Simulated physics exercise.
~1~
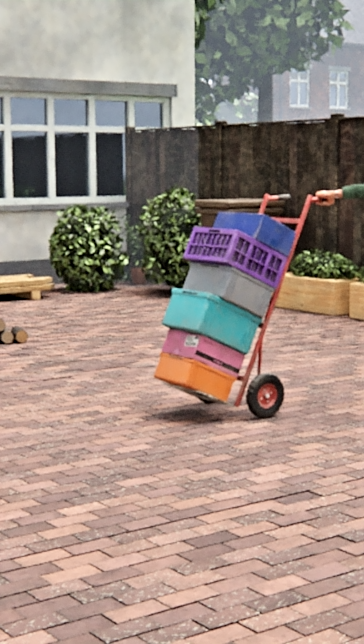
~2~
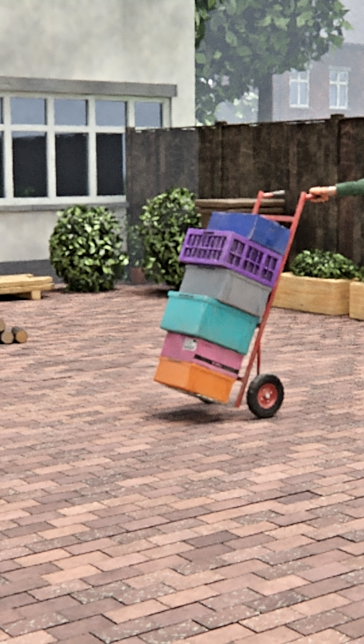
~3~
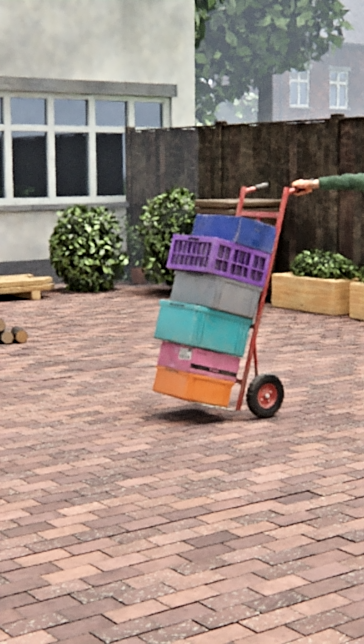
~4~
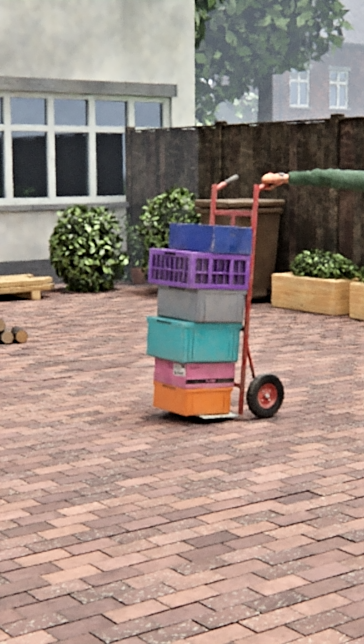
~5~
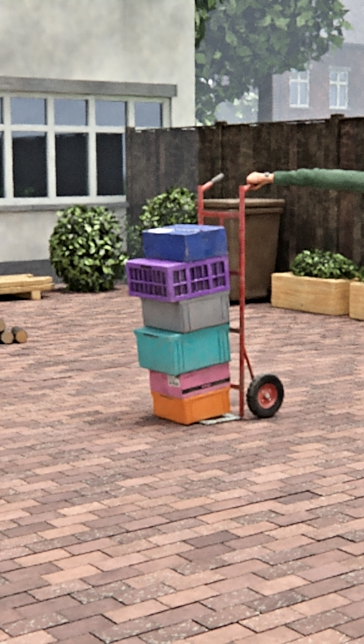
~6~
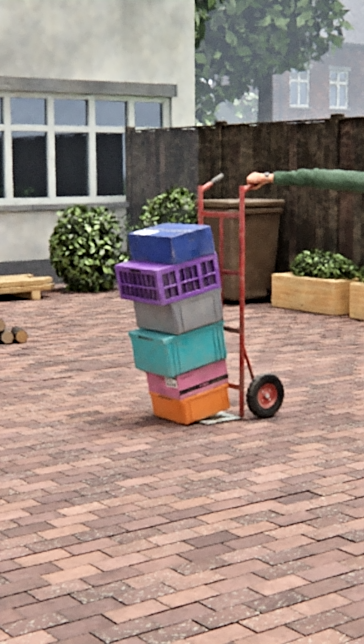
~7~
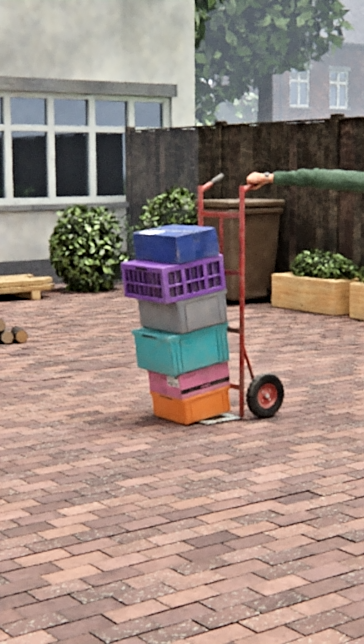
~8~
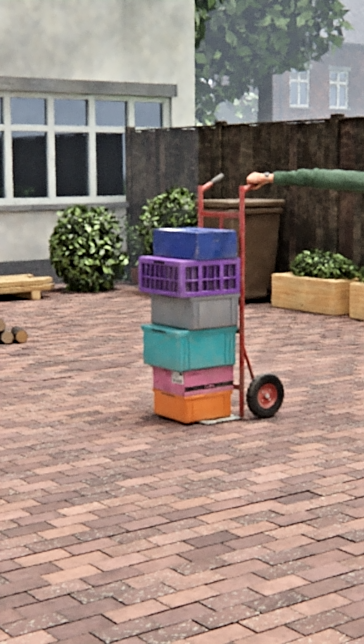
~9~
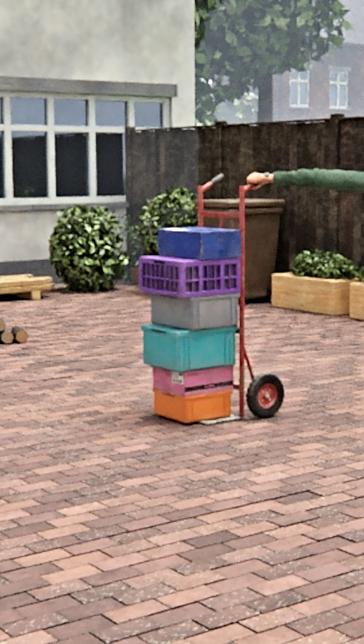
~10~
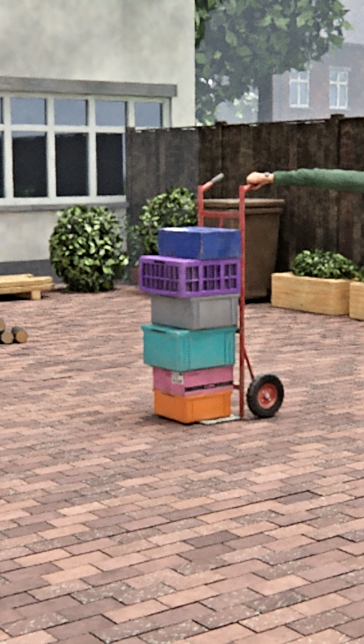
A red hand truck swings upright, and its stack of boxes tips left, then settles back.
